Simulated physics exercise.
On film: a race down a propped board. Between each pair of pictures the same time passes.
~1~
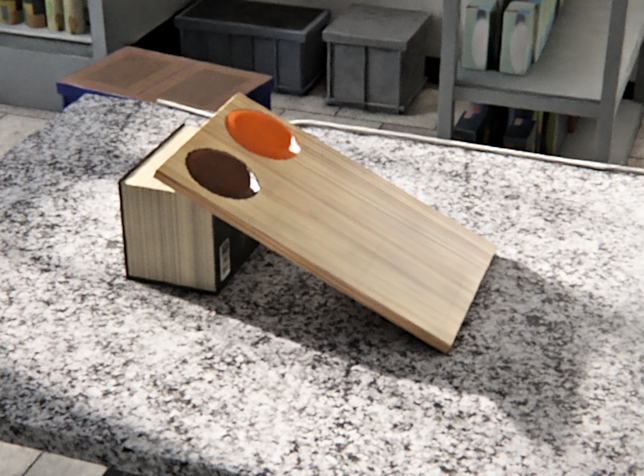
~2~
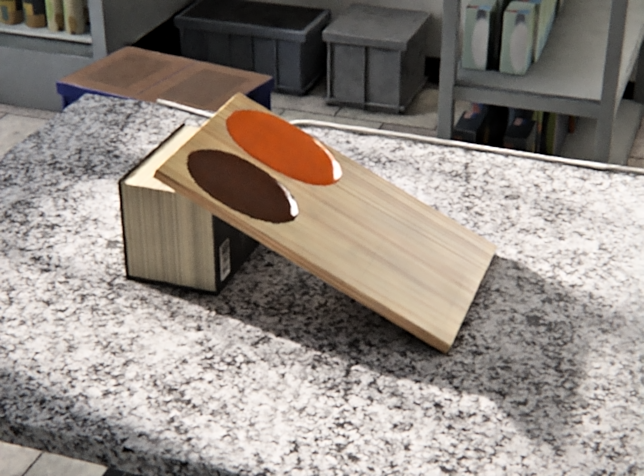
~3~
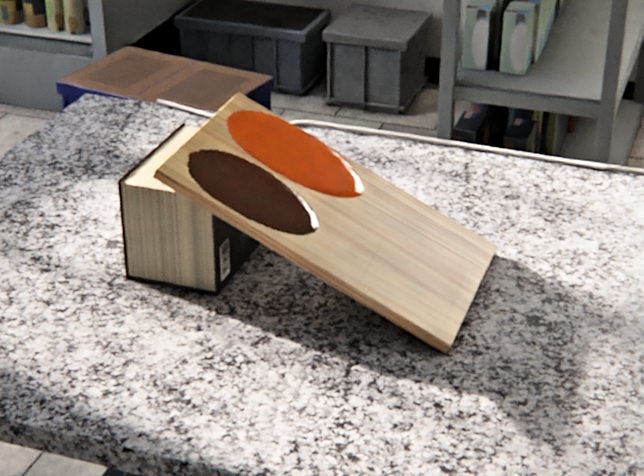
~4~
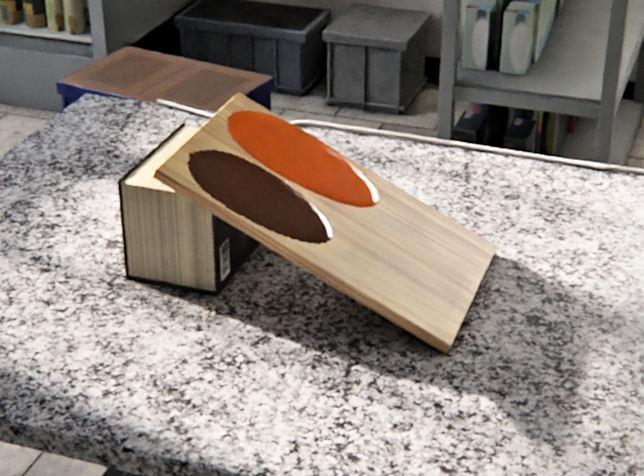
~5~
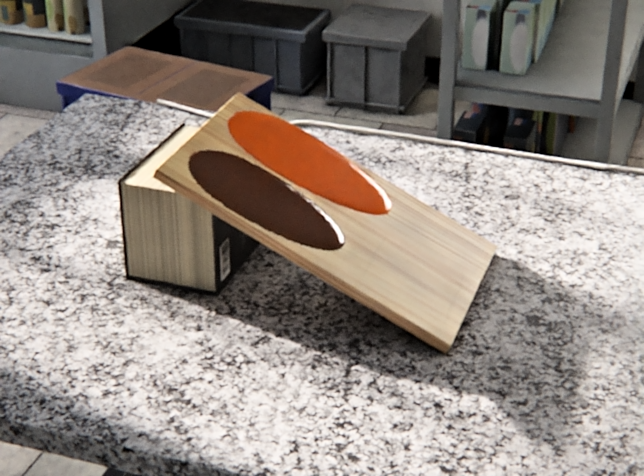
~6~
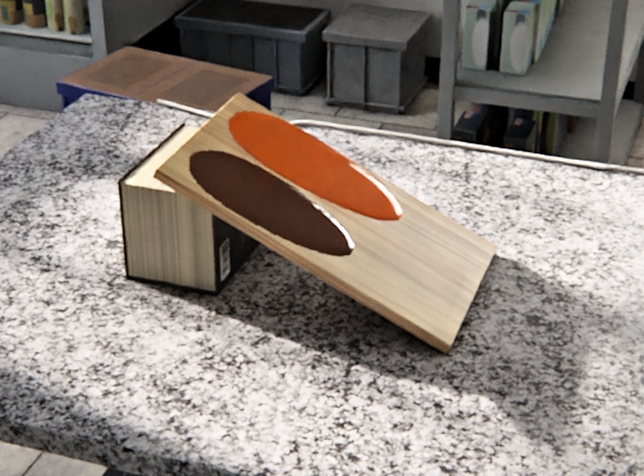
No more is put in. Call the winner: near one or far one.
Far.
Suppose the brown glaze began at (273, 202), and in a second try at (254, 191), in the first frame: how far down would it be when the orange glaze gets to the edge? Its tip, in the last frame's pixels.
(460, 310) and (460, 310).
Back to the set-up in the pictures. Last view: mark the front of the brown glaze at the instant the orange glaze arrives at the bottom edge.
Its tip should be around (428, 295) in the last picture.
Next, the brown glaze is three quarters of the way down; the orange glaze is three quarters of the way down.
After that, the brown glaze is three quarters of the way down; the orange glaze is close to the edge.
Finally, the brown glaze is close to the edge; the orange glaze is at the low edge.
